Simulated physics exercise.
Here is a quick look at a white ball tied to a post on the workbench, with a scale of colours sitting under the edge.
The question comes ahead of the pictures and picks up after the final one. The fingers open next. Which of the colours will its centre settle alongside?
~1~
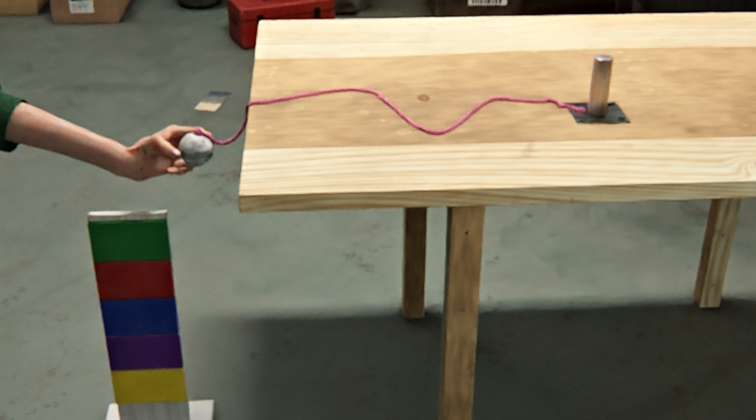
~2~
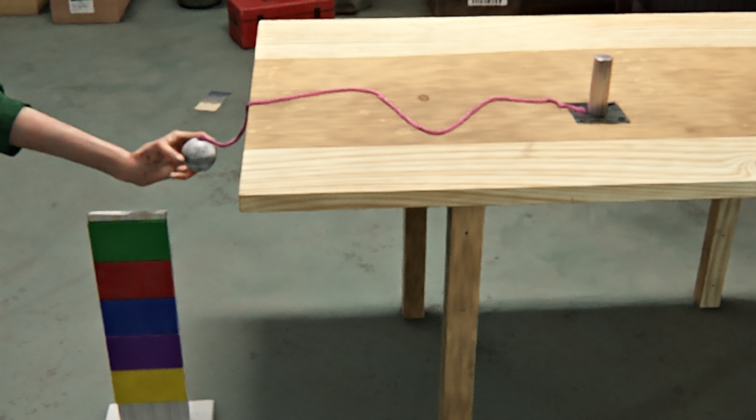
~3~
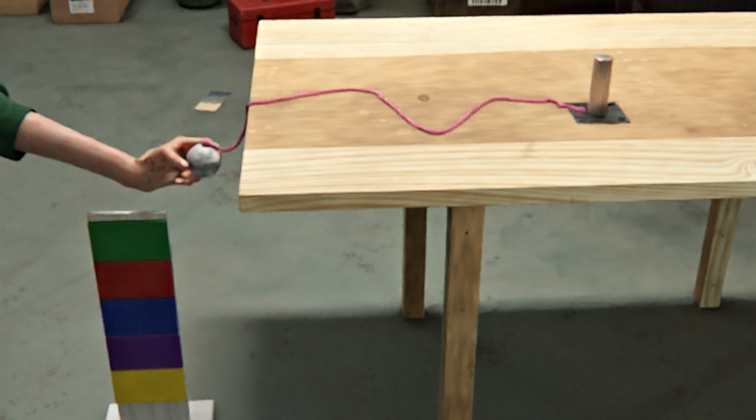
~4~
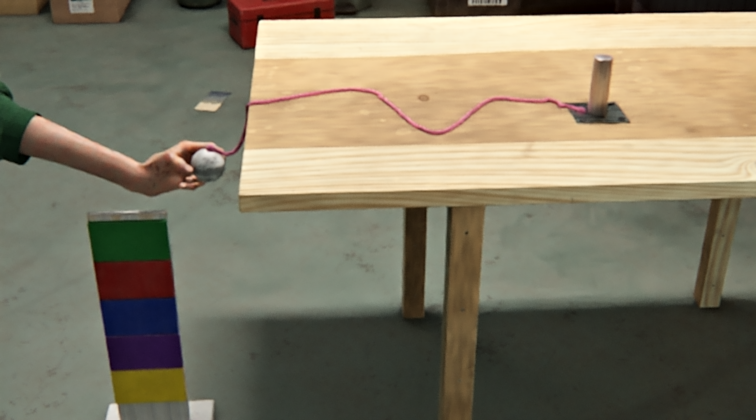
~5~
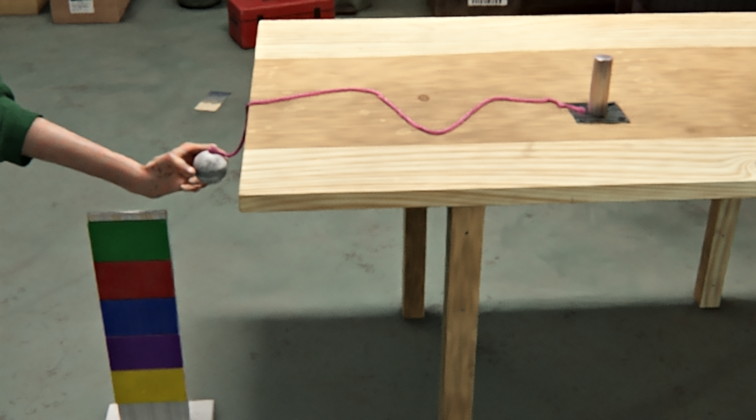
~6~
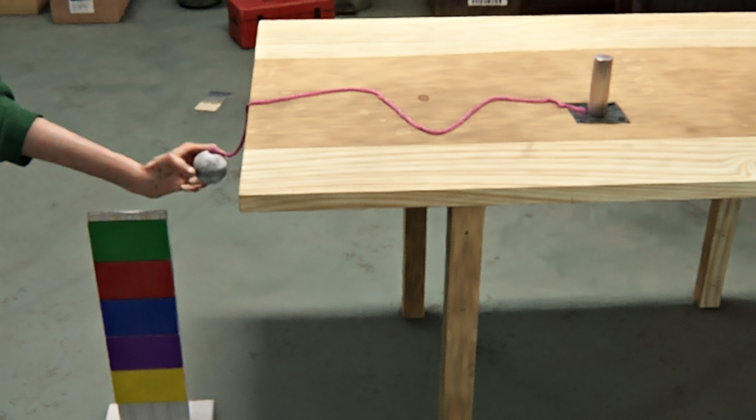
It settles alongside blue.
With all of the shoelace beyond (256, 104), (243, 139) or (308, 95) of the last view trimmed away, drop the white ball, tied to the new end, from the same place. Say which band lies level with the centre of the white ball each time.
In order of the tries: Green; then red; then above them all.
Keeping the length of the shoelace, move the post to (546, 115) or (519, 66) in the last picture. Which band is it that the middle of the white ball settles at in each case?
Result 1: Purple. Result 2: Purple.
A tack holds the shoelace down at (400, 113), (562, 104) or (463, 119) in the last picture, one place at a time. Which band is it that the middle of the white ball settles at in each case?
For the first place it's green, for the second blue, and for the third red.
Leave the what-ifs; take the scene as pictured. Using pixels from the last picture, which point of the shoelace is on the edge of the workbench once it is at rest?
The point at (376, 93).
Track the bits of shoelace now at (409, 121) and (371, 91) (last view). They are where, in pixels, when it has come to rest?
I'd say about (327, 107) for one and about (248, 117) for the other.
Soon after, ball near (240, 298); level with blue.
After that, ball near (278, 307); level with blue.
In the end, ball near (260, 307); level with blue. The blue one.
